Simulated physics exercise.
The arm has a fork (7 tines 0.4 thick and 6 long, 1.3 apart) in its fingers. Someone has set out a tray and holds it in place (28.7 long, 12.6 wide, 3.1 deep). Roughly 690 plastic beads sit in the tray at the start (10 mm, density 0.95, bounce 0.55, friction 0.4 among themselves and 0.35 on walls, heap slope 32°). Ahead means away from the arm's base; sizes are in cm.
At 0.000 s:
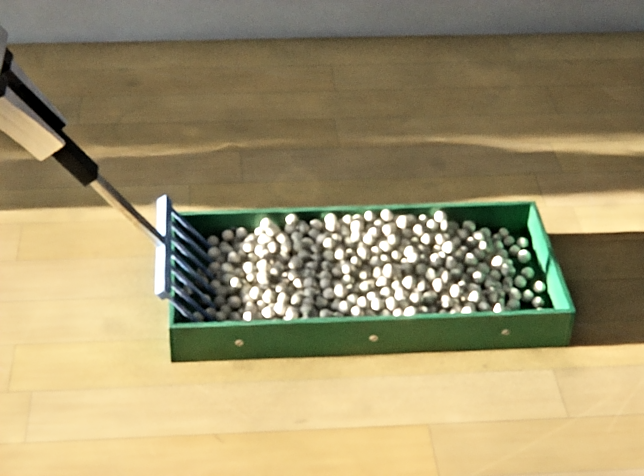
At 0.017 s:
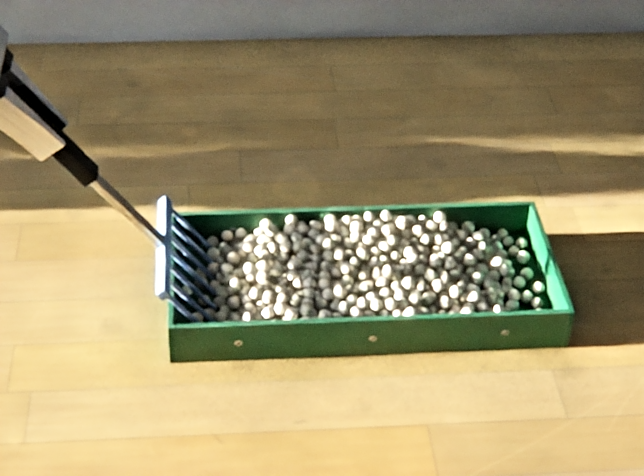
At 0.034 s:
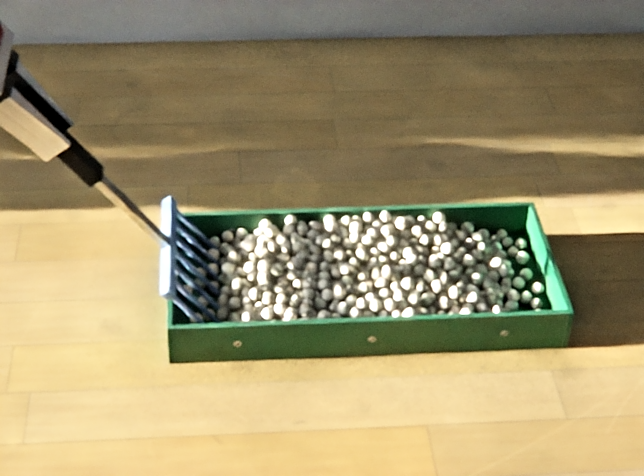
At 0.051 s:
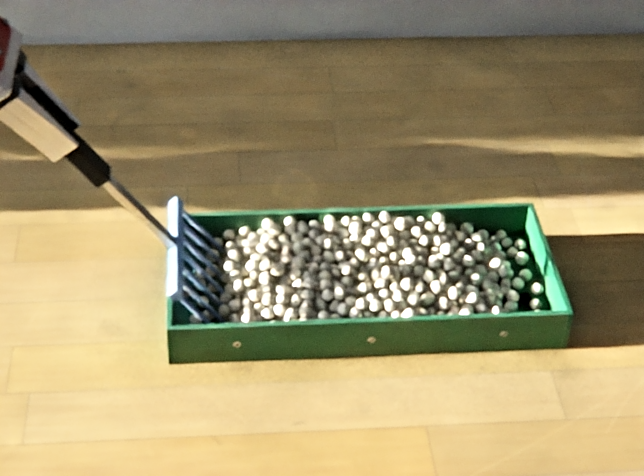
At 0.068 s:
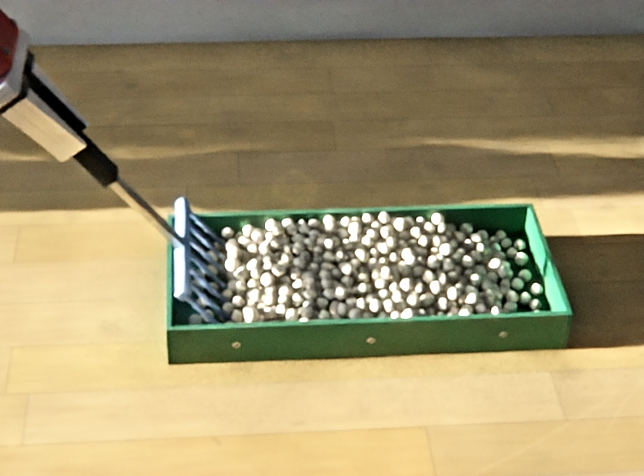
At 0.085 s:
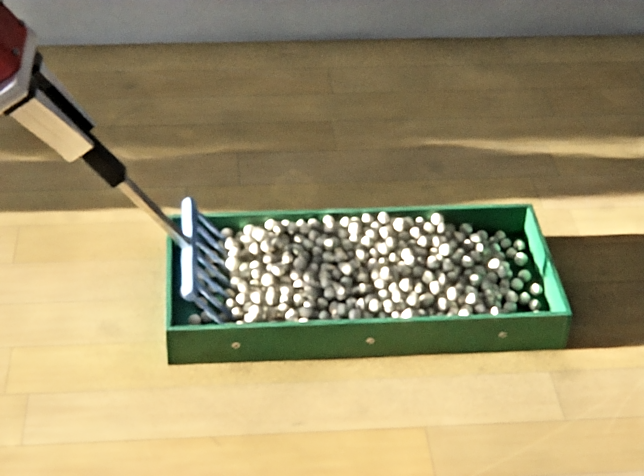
Robot arm easing a blue fork slightly rightward at the left end of a green tray of pale beads on wooden floor.
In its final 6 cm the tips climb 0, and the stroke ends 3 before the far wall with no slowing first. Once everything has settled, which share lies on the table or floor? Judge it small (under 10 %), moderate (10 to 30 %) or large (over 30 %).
It is moderate.
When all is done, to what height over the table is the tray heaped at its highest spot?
5.5 cm, roughly.
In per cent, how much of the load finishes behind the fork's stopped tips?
Share behind the stopped tips: Approx. 60 %.
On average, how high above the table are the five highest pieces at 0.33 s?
They are around 5 cm above the table.
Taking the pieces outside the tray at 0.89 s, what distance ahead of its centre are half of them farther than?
14 cm or so.
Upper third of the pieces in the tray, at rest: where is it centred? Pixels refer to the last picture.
(514, 260).
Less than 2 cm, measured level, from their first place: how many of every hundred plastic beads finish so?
Around 15 in a hundred.
After 0.33 s, sloping 54°, highest piece 5 above the table; 693 in the tray.
After 0.57 s, sloping 54°, highest piece 7 above the table; 679 in the tray, 9 on the table or floor, 5 in flight or on the tool.
After 0.89 s, sloping 54°, highest piece 5 above the table; 559 in the tray, 126 on the table or floor, 8 in flight or on the tool.
After 1.59 s, sloping 54°, highest piece 5 above the table; 550 in the tray, 143 on the table or floor.
In the end, 550 in the tray, 143 on the table or floor. That is 21 % on the table or floor.
